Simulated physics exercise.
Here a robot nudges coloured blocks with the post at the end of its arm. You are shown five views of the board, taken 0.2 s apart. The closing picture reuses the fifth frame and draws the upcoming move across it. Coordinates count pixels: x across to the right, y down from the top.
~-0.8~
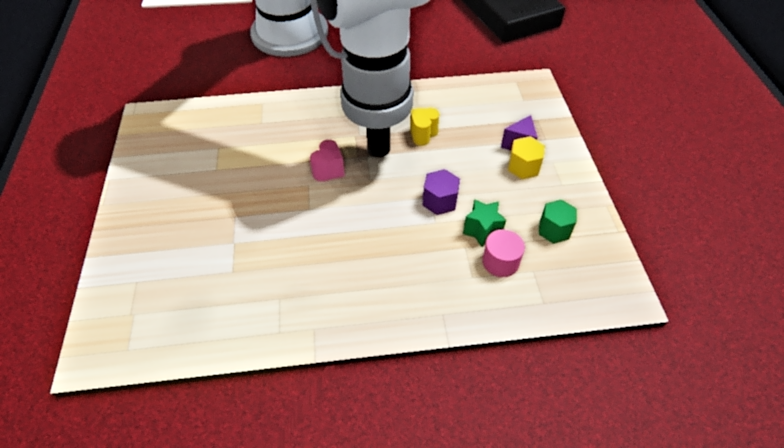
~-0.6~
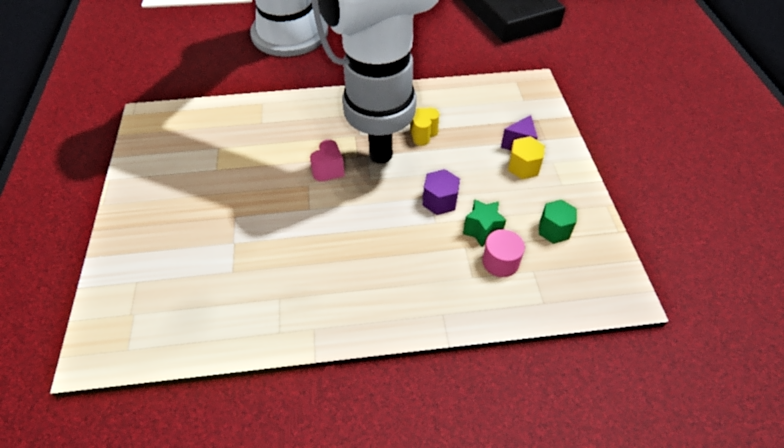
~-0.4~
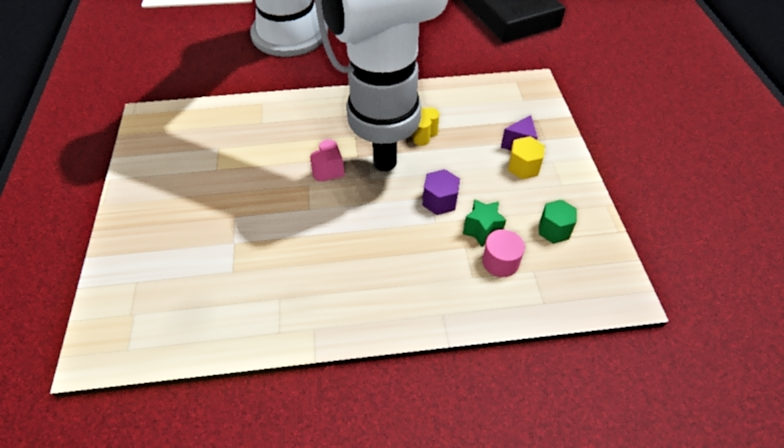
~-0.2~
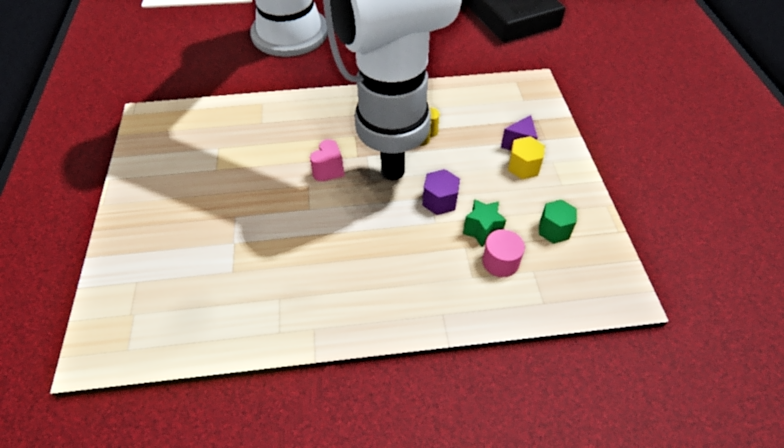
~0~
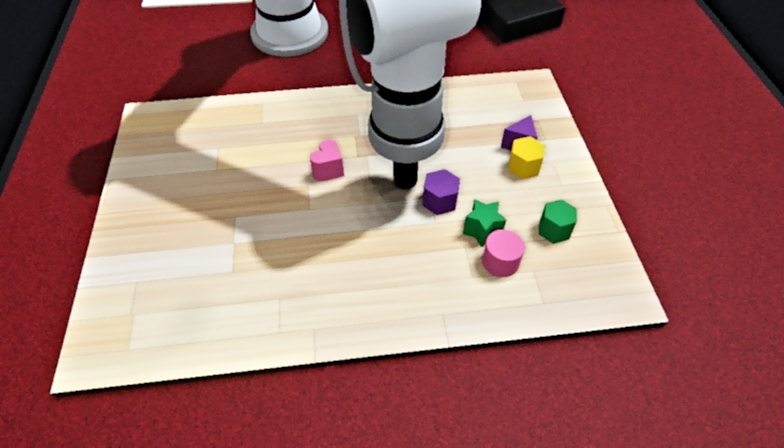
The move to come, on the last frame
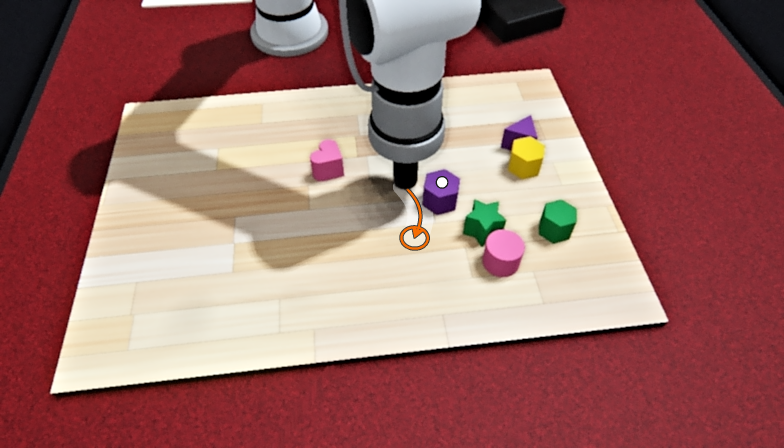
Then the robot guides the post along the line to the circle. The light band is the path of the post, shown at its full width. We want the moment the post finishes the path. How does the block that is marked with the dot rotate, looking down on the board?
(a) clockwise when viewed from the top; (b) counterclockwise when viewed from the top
I'll go with b - counterclockwise when viewed from the top.
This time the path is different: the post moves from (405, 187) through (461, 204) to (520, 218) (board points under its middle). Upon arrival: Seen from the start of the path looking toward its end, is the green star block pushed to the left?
No, that is not what happens.
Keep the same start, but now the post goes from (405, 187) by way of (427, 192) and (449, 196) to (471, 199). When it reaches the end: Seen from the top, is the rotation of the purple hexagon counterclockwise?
The answer is no.
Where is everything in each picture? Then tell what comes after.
In the first frame, lower end of the post at (379, 150), tops of blocks, purple hexagon at (442, 182), green star block at (486, 213).
In the second frame, post at (381, 155), blocks as before.
In the third frame, post at (385, 163), blocks as before.
In the fourth frame, post at (393, 172), blocks as before.
In the fifth frame, post at (405, 181), purple hexagon at (442, 182), green star block at (486, 213).
The drawn path runs from (405, 187) by way of (417, 202) and (420, 220) to (415, 238); the dot is on the purple hexagon.
What follows on the original path. Halfway along, post at (420, 205); purple hexagon at (451, 186), turned 20° anticlockwise.
At the end, post at (415, 232); purple hexagon at (451, 186), turned 20° anticlockwise; green star block not moved.
